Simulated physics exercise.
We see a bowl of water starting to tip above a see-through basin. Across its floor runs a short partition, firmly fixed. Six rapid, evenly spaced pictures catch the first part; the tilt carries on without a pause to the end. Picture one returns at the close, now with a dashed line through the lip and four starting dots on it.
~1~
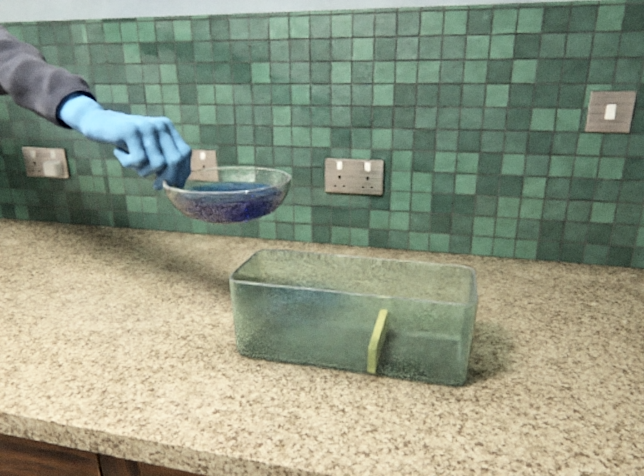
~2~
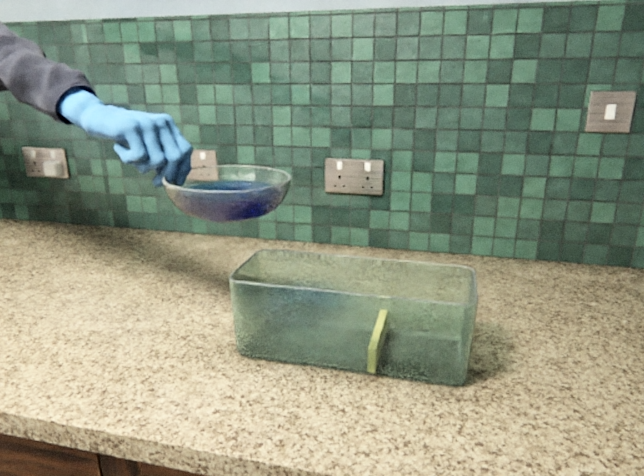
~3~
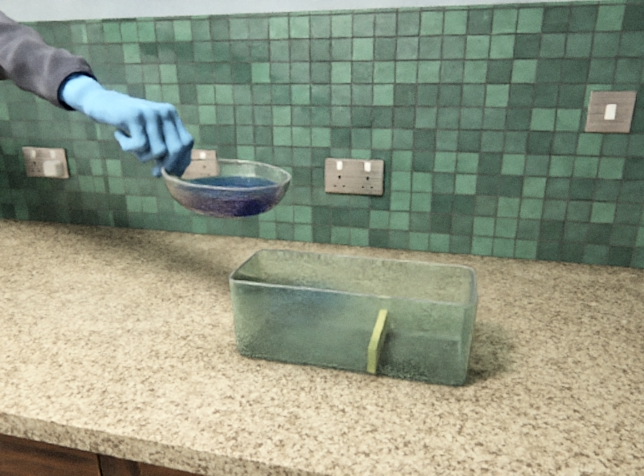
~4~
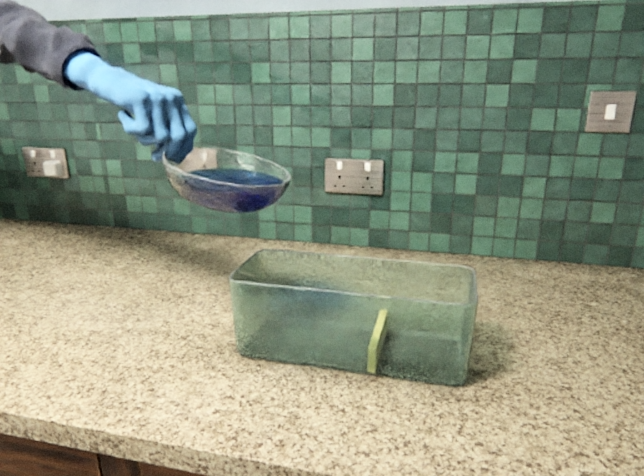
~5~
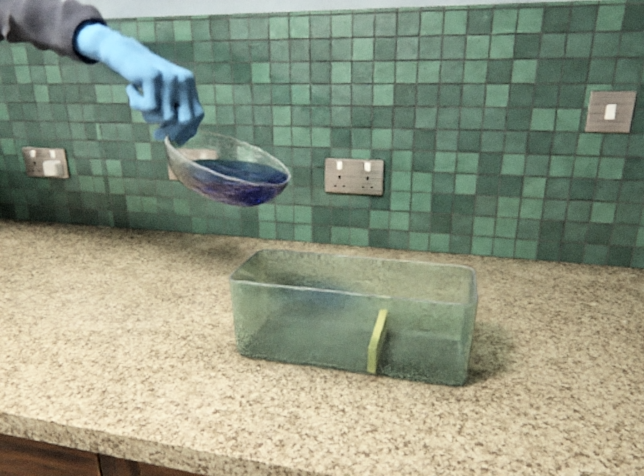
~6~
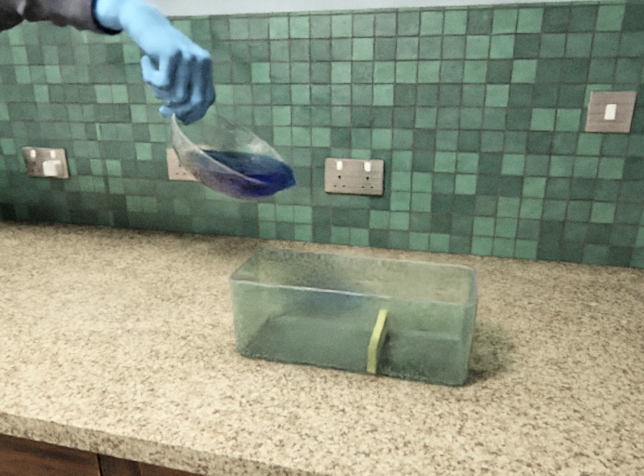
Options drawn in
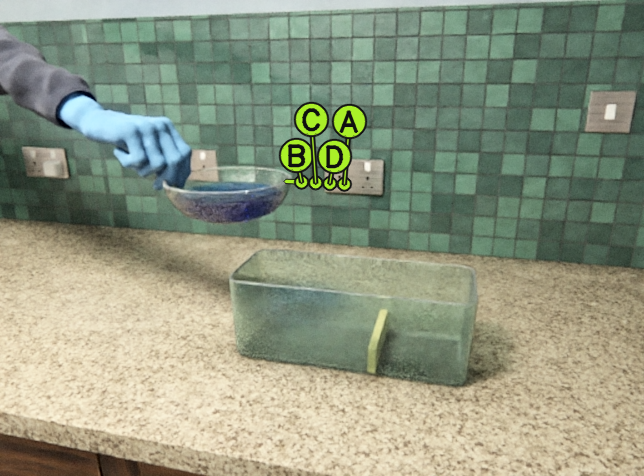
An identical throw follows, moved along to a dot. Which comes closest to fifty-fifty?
Take B.
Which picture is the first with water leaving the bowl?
In picture 6.
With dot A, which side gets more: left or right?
More ends on the right.
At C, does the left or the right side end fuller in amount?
More ends on the right.
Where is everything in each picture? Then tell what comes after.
Upright, lip at (286, 181); basin from (238, 352) to (467, 383); top of the wall at (379, 327); nothing has left yet.
Upright, lip at (286, 181); nothing has left yet.
Tipped about 6°, lip at (286, 181); nothing has left yet.
Tipped about 13°, lip at (286, 181); nothing has left yet.
Tipped about 22°, lip at (286, 181); nothing has left yet.
Tipped about 33°, lip at (286, 181); water is over the lip, down to (289, 185).
On the marked copy, A at (344, 184); B at (301, 182); C at (315, 182); D at (329, 183).
With A, about 18 % ends left of the wall and 80 % right of it.
With B, about 48 % ends left of the wall and 50 % right of it.
With C, about 31 % ends left of the wall and 67 % right of it.
With D, about 23 % ends left of the wall and 75 % right of it.
